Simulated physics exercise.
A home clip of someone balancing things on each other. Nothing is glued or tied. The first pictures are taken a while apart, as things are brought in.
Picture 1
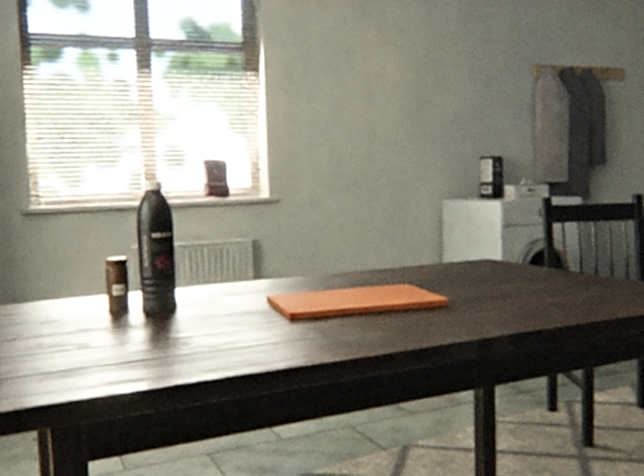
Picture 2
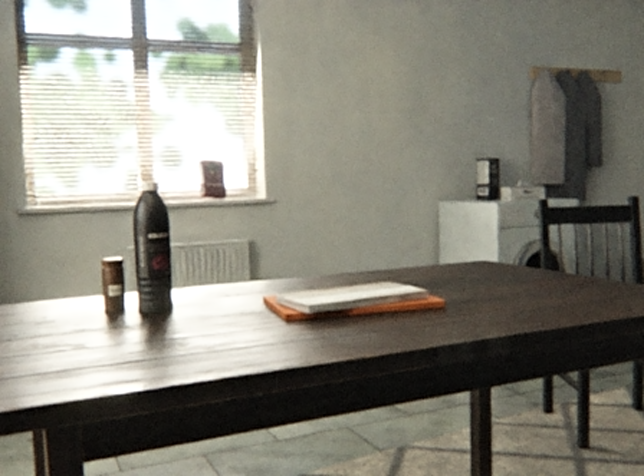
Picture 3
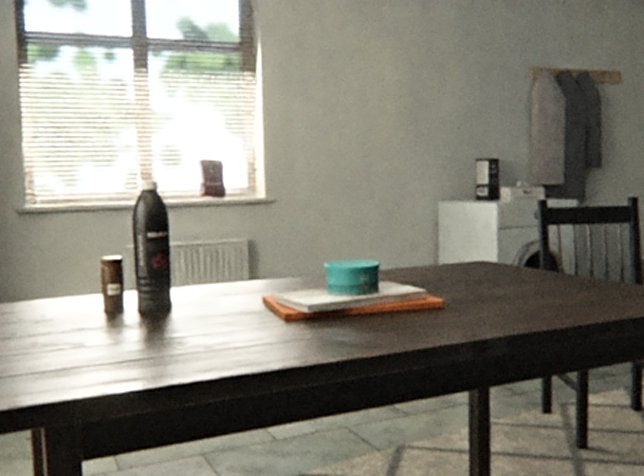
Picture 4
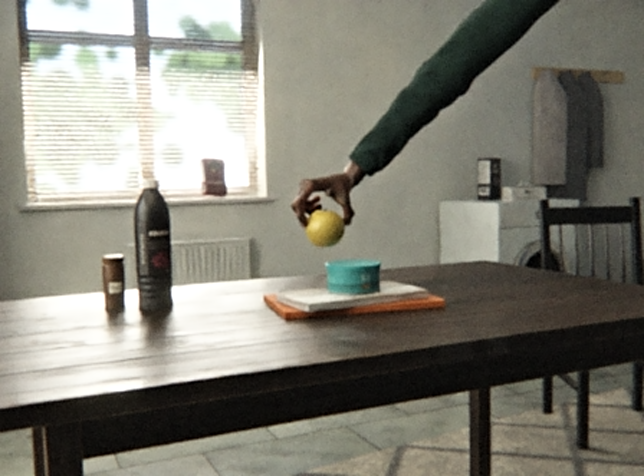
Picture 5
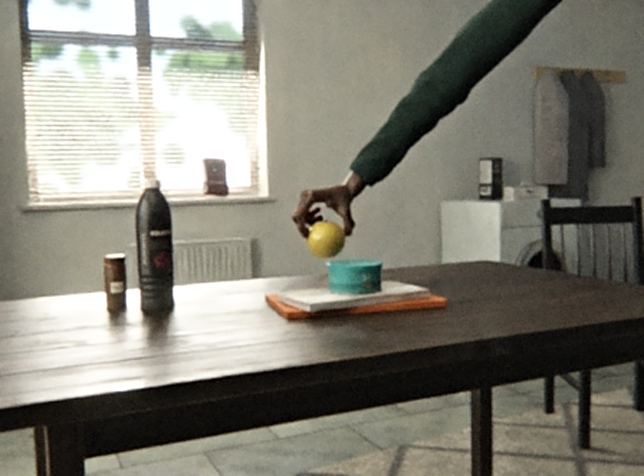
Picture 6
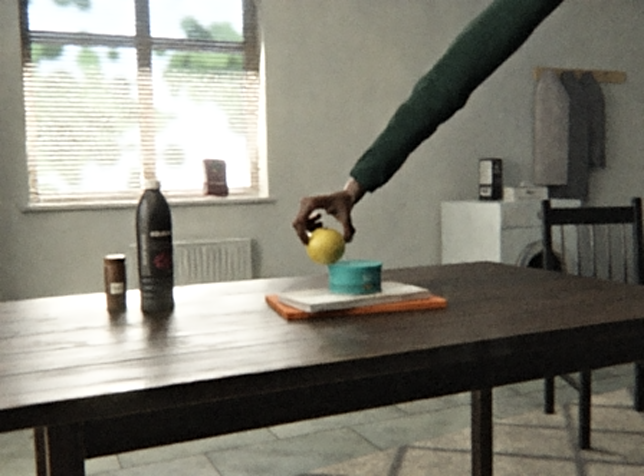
A dark wooden table fills the foreground of a grey-walled room, seen from slightly above its top by a nearly still camera, with a bright blinded window behind. A black bottle and small brown shaker stand at left, while an orange slab lies near the middle, joined by a white board, then a turquoise tub. A green-sleeved arm reaches from upper right, lowering a yellow apple beside the tub's upper left edge.
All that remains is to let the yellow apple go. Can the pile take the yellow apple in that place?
In the end the pile comes apart.
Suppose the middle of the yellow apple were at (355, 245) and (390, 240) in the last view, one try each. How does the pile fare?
First, it holds; second, it loses its balance.
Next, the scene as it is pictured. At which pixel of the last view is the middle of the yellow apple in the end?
At about (304, 278).
Then, 0.40 s later than the last frame, yellow apple now fallen.
Then, 1.20 s later than the last frame, nothing new.
When it is over, fallen, yellow apple; the other 5 as before. End places, in pixels of the last picture, yellow apple near (304, 278). The pile gives way.
